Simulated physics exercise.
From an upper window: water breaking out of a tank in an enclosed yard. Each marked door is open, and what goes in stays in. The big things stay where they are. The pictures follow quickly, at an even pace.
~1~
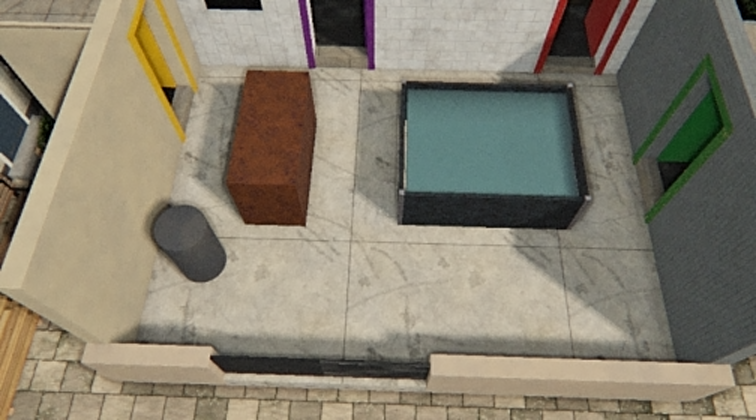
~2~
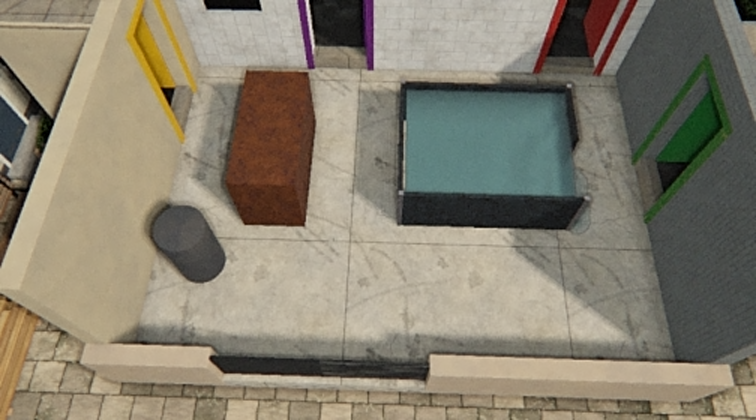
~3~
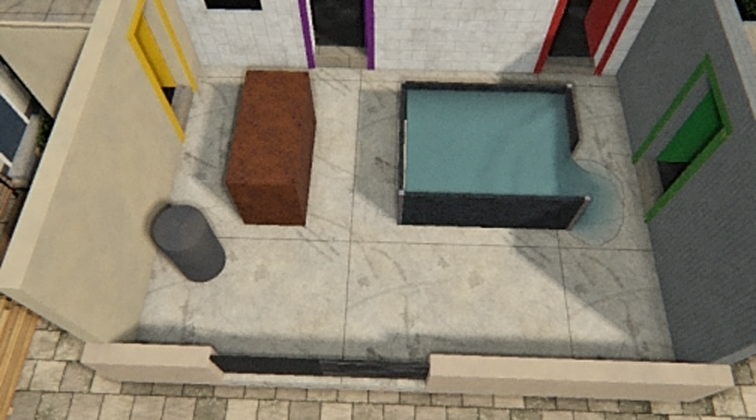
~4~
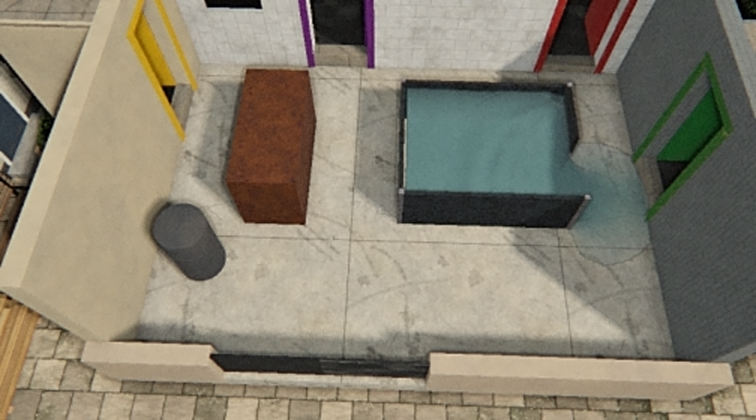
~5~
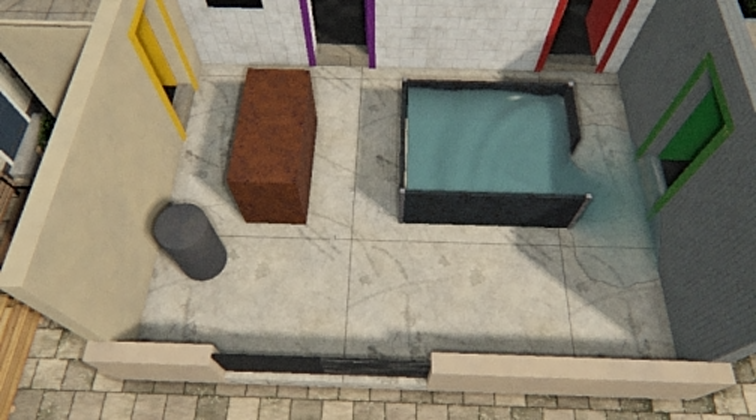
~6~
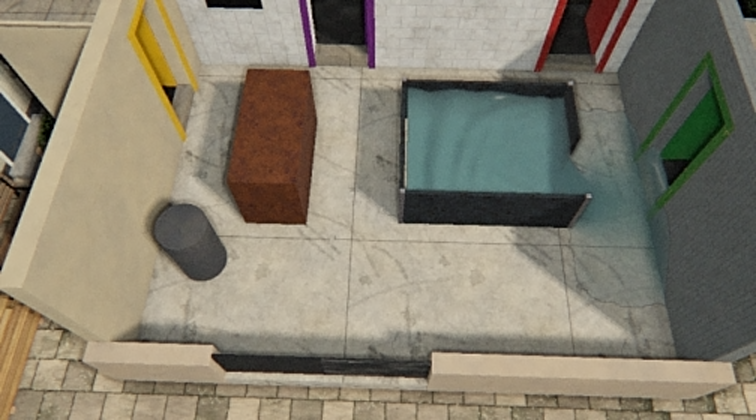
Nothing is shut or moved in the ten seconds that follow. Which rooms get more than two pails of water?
One by one: The green door lets in a lot; the yellow door admits no more than that; the red door lets in a lot; the purple door admits no more than that.
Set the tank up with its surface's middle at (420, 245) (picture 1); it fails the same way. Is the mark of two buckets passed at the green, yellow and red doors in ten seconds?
My reading: Green door takes less, yellow door keeps below it, red door lets more in.
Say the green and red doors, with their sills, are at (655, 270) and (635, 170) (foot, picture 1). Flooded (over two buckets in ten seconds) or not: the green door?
Green floods.
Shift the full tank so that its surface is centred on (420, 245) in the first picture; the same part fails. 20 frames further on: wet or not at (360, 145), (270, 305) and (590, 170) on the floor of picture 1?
In that order: Free of water, clear, wet.
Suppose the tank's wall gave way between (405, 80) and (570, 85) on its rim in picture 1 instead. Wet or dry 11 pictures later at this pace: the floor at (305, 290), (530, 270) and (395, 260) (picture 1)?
In that order: Not flooded, dry, not flooded.
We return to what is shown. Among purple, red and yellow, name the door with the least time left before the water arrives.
I say the red door.
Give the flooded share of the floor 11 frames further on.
I make it 30 per cent.
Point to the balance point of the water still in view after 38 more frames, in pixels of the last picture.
Roughly at (448, 198).
A moment on, water covers 15 % of the floor; the green door far over two buckets in, the yellow door not reached, the red door wet at the sill, nothing in, the purple door not reached.
Next, water covers 30 % of the floor; the green door far over two buckets in, the yellow door not reached, the red door under two buckets in, the purple door not reached.
Then, water covers 60 % of the floor; the green door far over two buckets in, the yellow door not reached, the red door over two buckets in, the purple door wet at the sill, nothing in.
Later, water covers 90 % of the floor; the green door far over two buckets in, the yellow door wet at the sill, nothing in, the red door over two buckets in, the purple door wet at the sill, nothing in.
In the end, water covers 95 % of the floor; the green door far over two buckets in, the yellow door wet at the sill, nothing in, the red door over two buckets in, the purple door wet at the sill, nothing in.
